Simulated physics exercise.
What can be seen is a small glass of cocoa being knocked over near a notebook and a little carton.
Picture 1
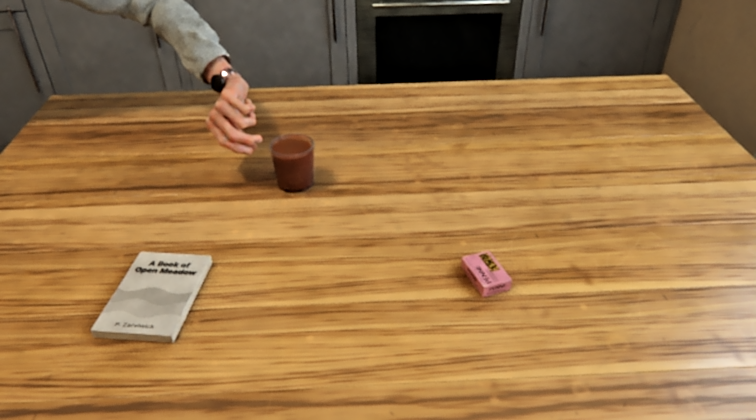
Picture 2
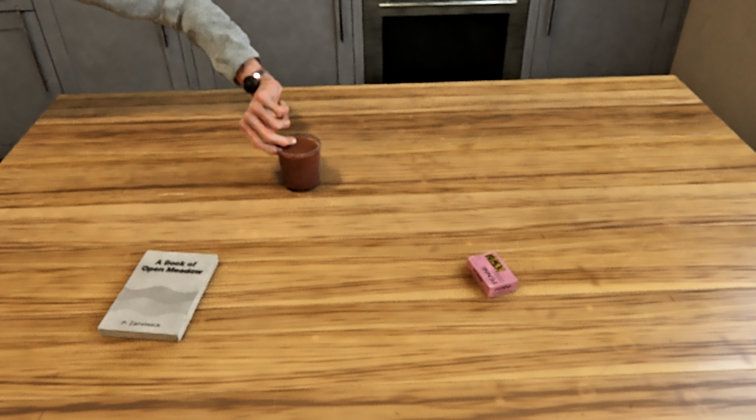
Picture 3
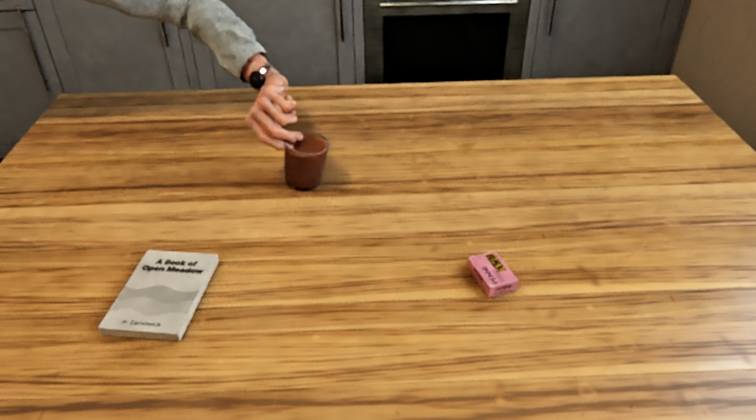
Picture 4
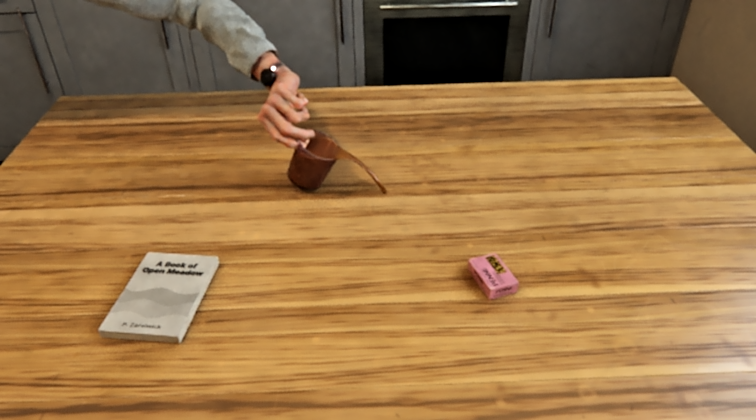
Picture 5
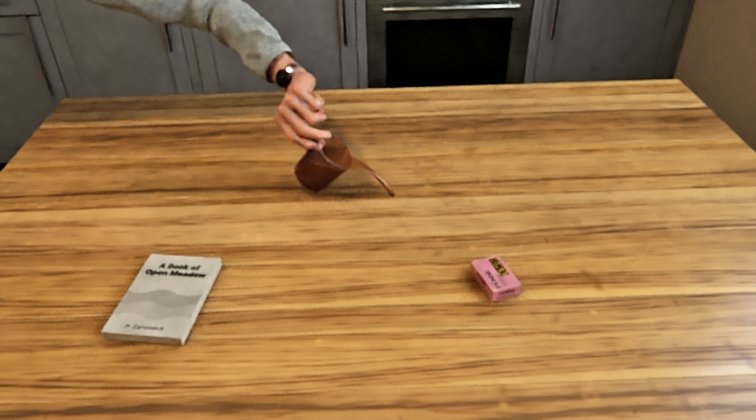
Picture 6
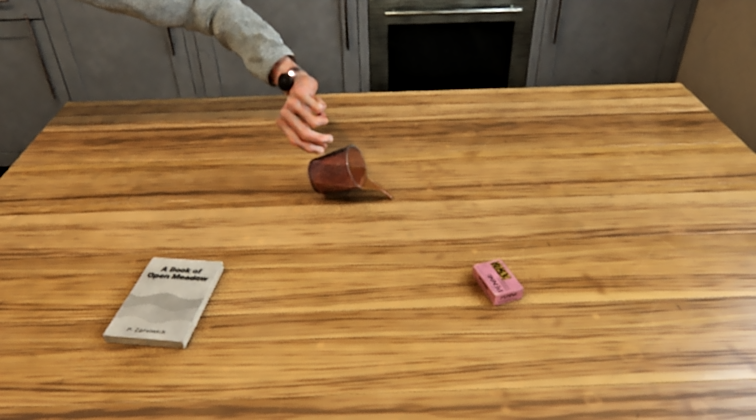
A hand pushes a small glass of cocoa rightward, tipping it over as brown liquid pours out.
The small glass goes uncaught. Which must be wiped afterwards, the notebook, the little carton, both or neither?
Well, the notebook is left dry, while the little carton is caught.
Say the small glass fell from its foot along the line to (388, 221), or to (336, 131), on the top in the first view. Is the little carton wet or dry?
Case one, the item is caught; case two, the item is left alone.
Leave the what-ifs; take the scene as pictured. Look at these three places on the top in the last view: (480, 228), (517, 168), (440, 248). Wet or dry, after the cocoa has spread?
Point 1 met by the spill; point 2 met by the spill; point 3 met by the spill.
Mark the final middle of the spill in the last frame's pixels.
Its centre lies at roughly (535, 217) in the last picture.
Soon after, the puddle covers about as much as a tray; the notebook is dry; the little carton is dry.
Later, the puddle covers about as much as a big tray; the notebook is dry; the little carton is wet.
In the end, the puddle covers about as much as a big tray; the notebook is dry; the little carton is wet.
